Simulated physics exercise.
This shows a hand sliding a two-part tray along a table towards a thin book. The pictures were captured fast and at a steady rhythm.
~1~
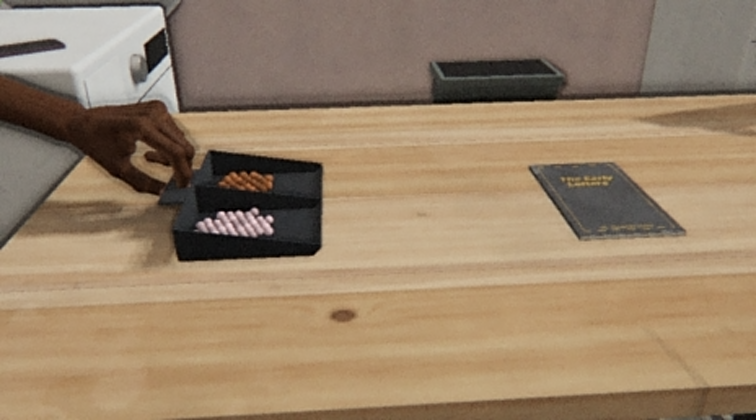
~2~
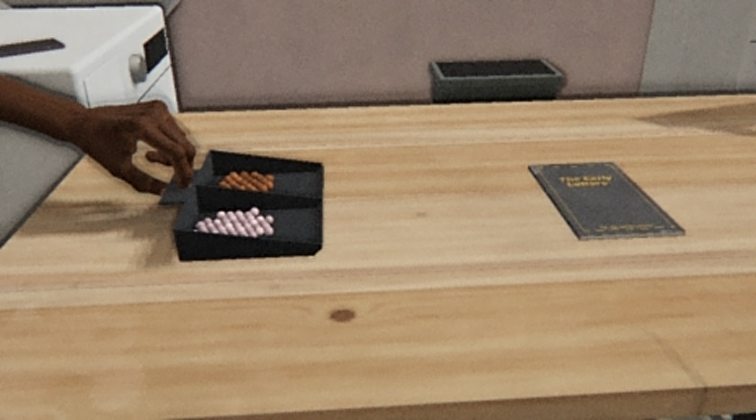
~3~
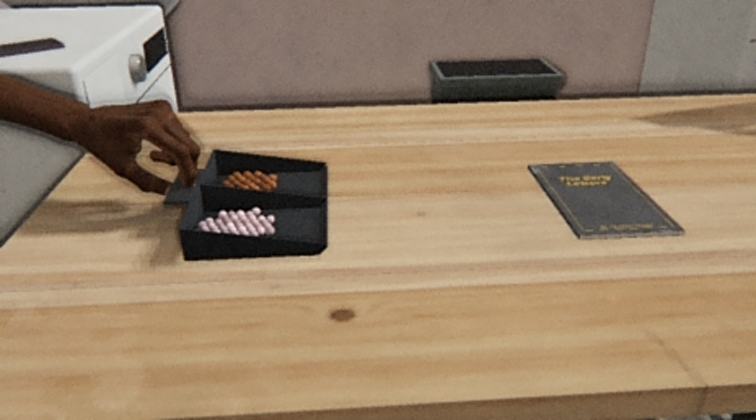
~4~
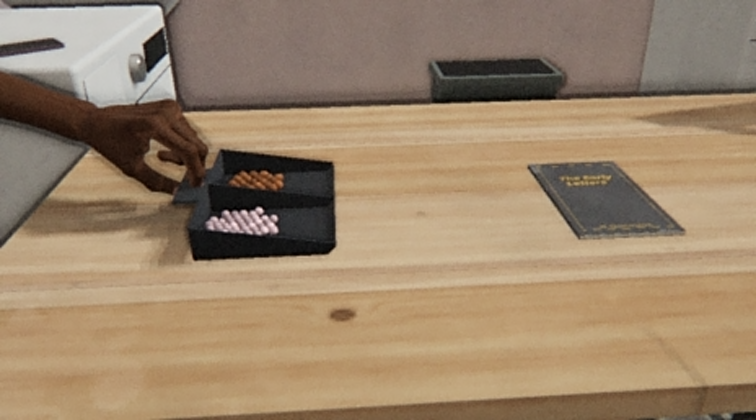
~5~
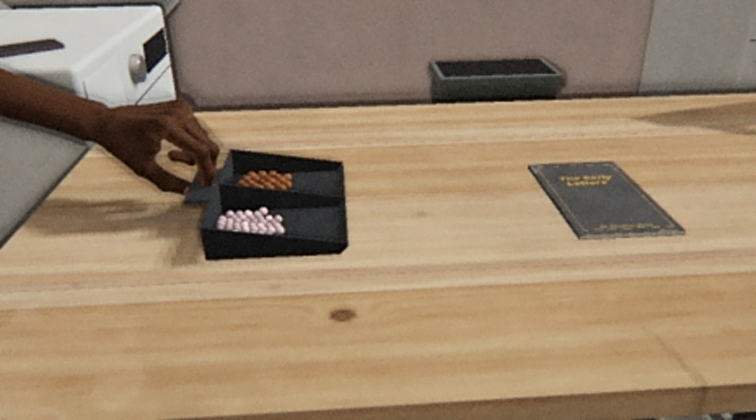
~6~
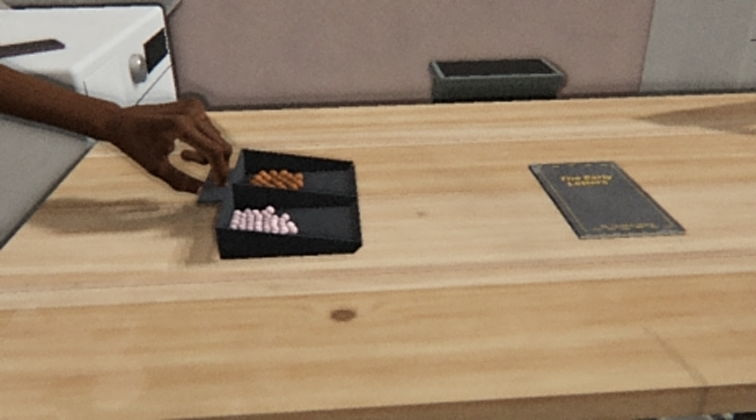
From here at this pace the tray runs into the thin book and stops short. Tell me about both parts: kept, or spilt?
Lab note: Nearer lot is contained; farther lot is contained.
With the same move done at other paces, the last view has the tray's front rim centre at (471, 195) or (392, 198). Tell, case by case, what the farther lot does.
It lets some escape, then it does not get out.
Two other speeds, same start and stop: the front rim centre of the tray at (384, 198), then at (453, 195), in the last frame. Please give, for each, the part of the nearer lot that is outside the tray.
You'd see roughly 0 in a hundred the first time and roughly 40 in a hundred the next.
Then, 0.42 s later than the last frame, tray still sliding, front rim near (450, 196); nearer lot all inside; farther lot all inside.
Then, 0.95 s later than the last frame, tray stopped at the thin book; nearer lot all inside; farther lot all inside, moved towards the front rim.
Then, 1.16 s later than the last frame, tray stopped at the thin book; nearer lot all inside, moved towards the front rim; farther lot all inside, moved towards the front rim.
When it is over, tray stopped at the thin book; nearer lot all inside, moved towards the front rim; farther lot all inside, moved towards the front rim.
